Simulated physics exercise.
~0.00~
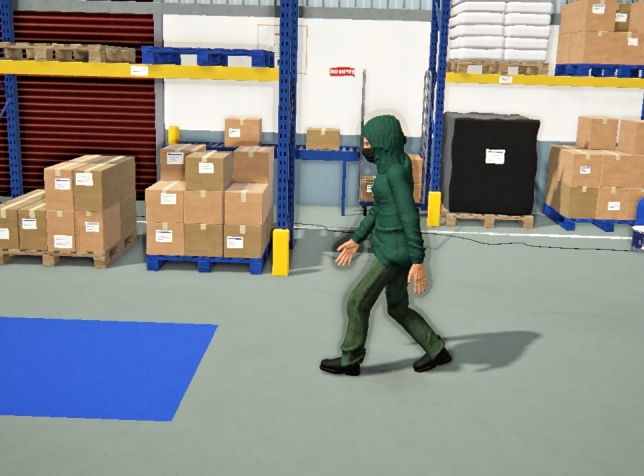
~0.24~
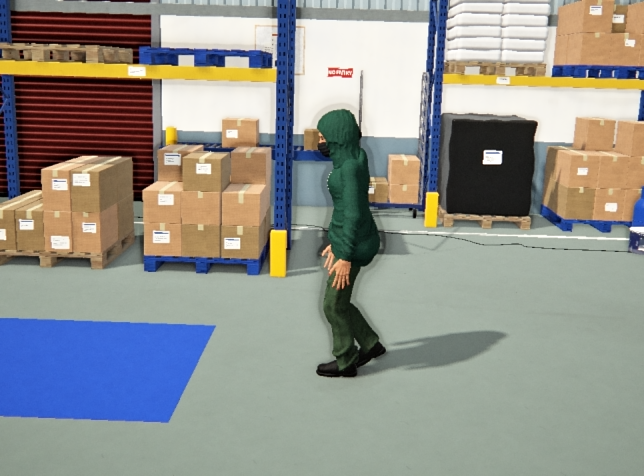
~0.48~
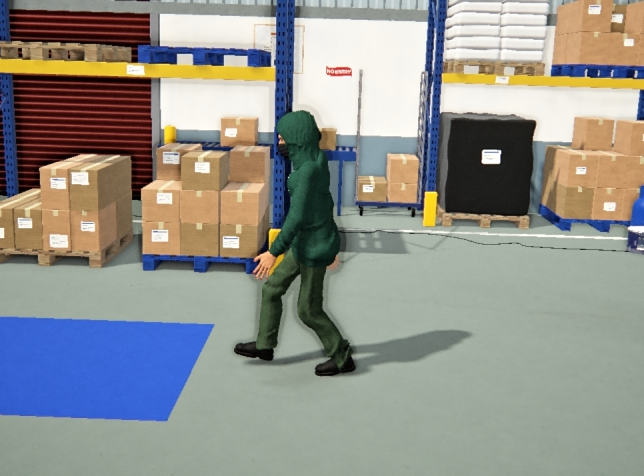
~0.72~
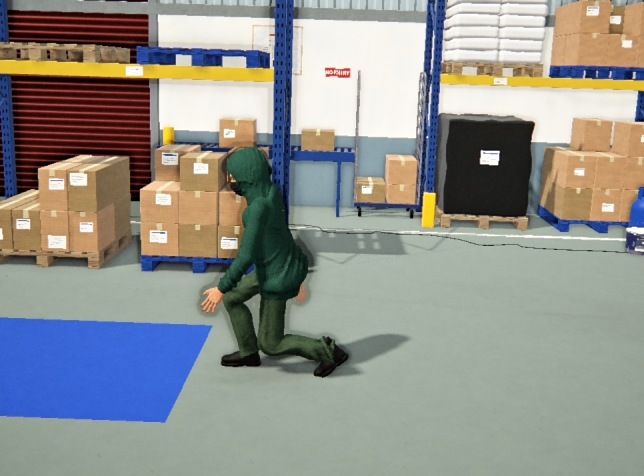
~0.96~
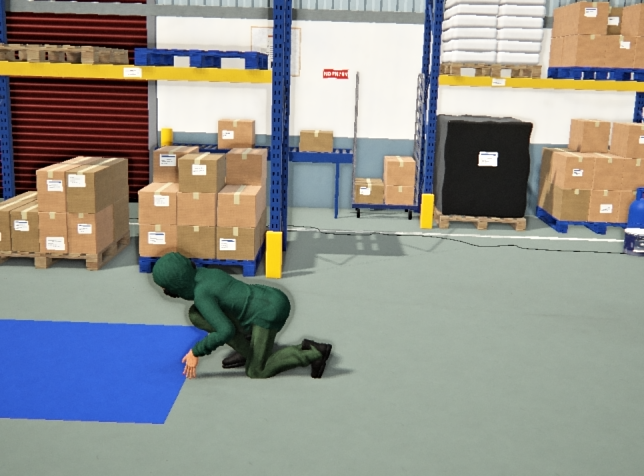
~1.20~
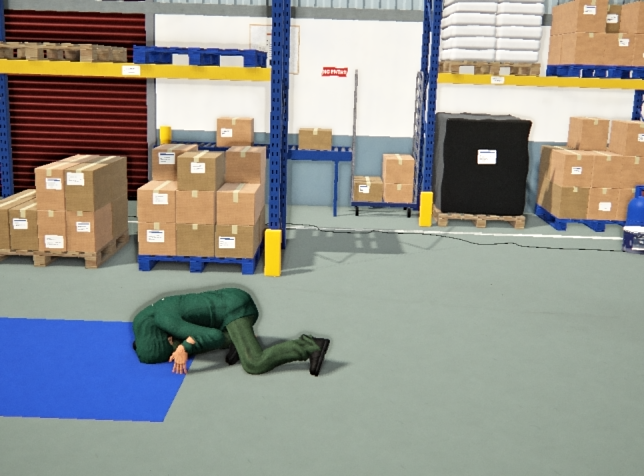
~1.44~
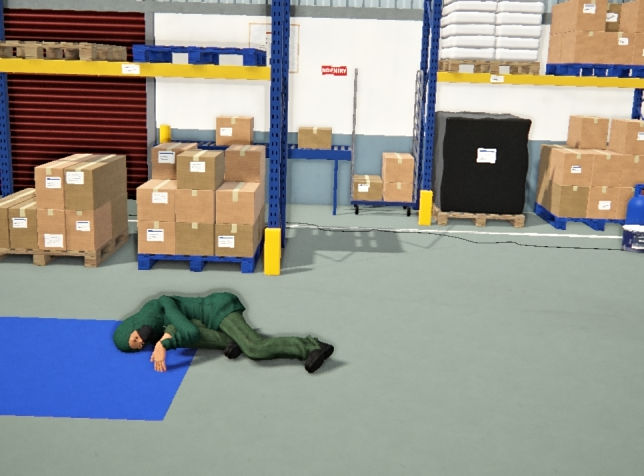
In a warehouse with blue racking and stacked cardboard boxes, a blue mat lies on the grey floor at the left. A visitor in a dark green hooded top and green trousers walks left toward the mat. Just before reaching it, the visitor's knees bend and the body sinks, then tips forward with the hands reaching toward the floor. The head and chest drop over the mat's near edge. The visitor rolls slightly and ends lying curled on the floor, head and chest past that edge, hips and legs still short of it.
